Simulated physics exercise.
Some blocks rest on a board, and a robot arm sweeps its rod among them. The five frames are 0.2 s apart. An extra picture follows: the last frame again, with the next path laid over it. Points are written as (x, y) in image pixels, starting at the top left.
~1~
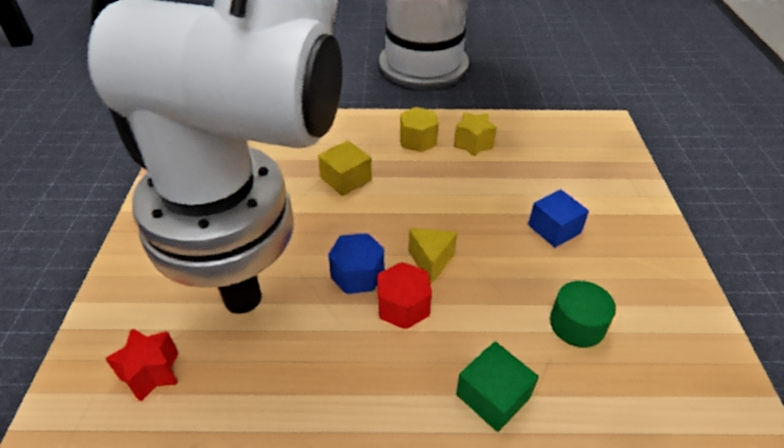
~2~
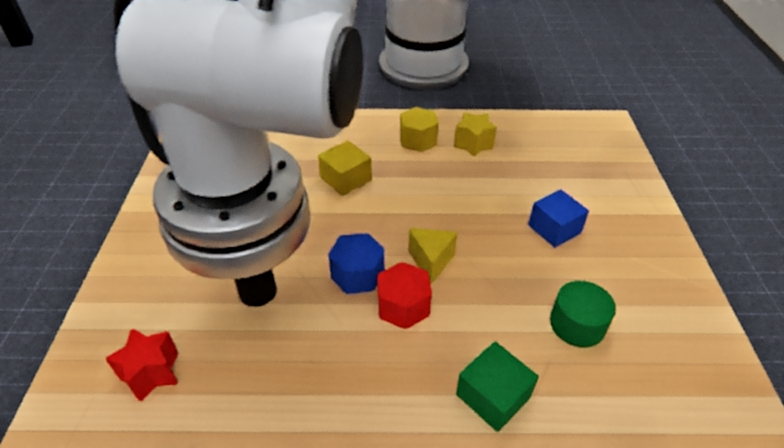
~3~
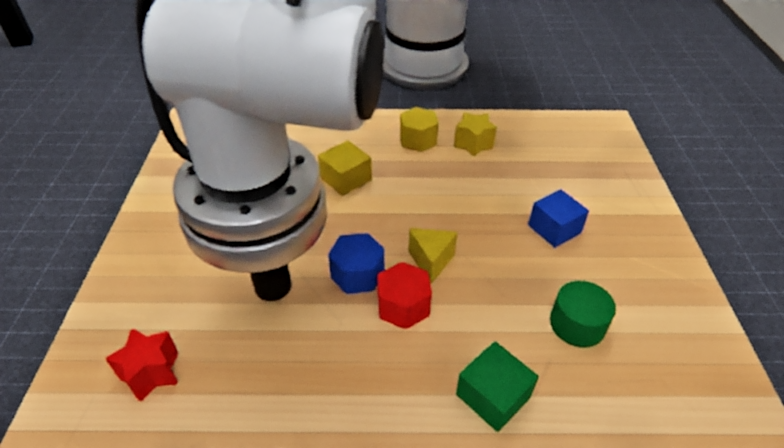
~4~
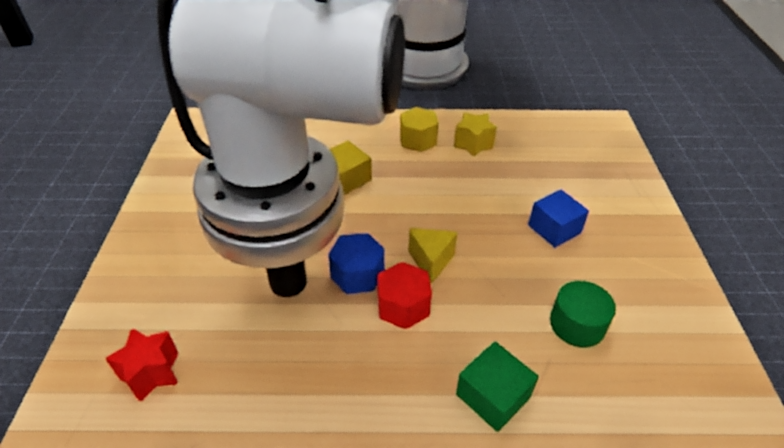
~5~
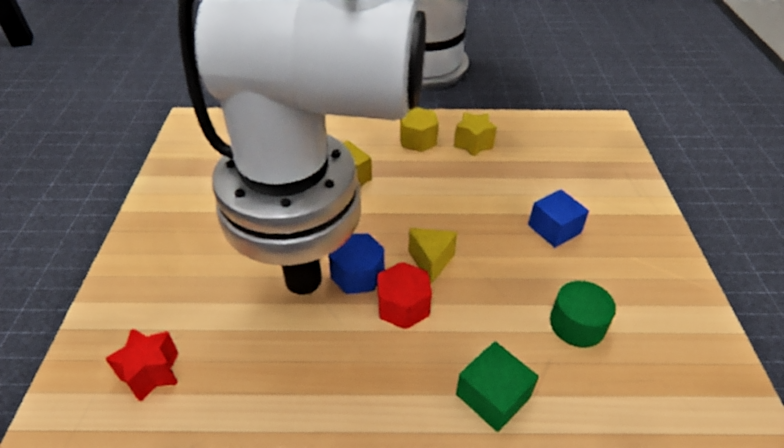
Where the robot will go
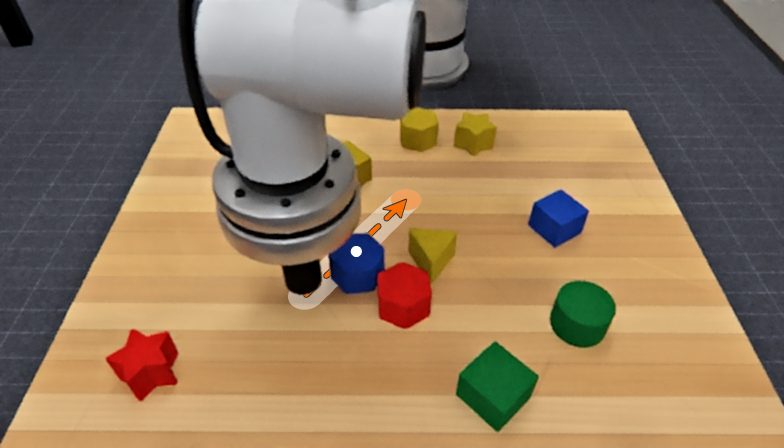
A robot arm sliding its black rod slowly rightward across a wooden board, nearing a blue hexagon among still coloured blocks.
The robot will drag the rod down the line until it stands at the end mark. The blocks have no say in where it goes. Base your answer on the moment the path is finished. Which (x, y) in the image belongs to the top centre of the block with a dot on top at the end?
Top centre: (393, 238).
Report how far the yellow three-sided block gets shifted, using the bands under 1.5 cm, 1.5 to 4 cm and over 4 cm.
Below 1.5 cm.
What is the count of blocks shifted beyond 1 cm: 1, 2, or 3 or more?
The count will be 1.
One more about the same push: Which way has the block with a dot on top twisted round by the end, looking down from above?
The turn is clockwise.
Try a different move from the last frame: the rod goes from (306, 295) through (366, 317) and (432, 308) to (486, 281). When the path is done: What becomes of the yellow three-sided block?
The block you're asking about gets moved.
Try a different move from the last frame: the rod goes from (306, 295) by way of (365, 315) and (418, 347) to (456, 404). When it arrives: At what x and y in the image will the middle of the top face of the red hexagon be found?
I'd expect the centre of its top face to be at (434, 284).
The drawn path runs in a line from (306, 295) to (406, 200); the dot is on the blue hexagon.
On the path given first. One third of the way, rod (343, 245); blue hexagon (384, 241), turned 50° clockwise.
Two thirds of the way, rod (376, 214); blue hexagon (393, 238), turned 75° clockwise; yellow three-sided block (436, 240).
At the end, rod (407, 185); yellow four-sided block not moved; blue hexagon (393, 238), turned 75° clockwise; yellow three-sided block (436, 240).
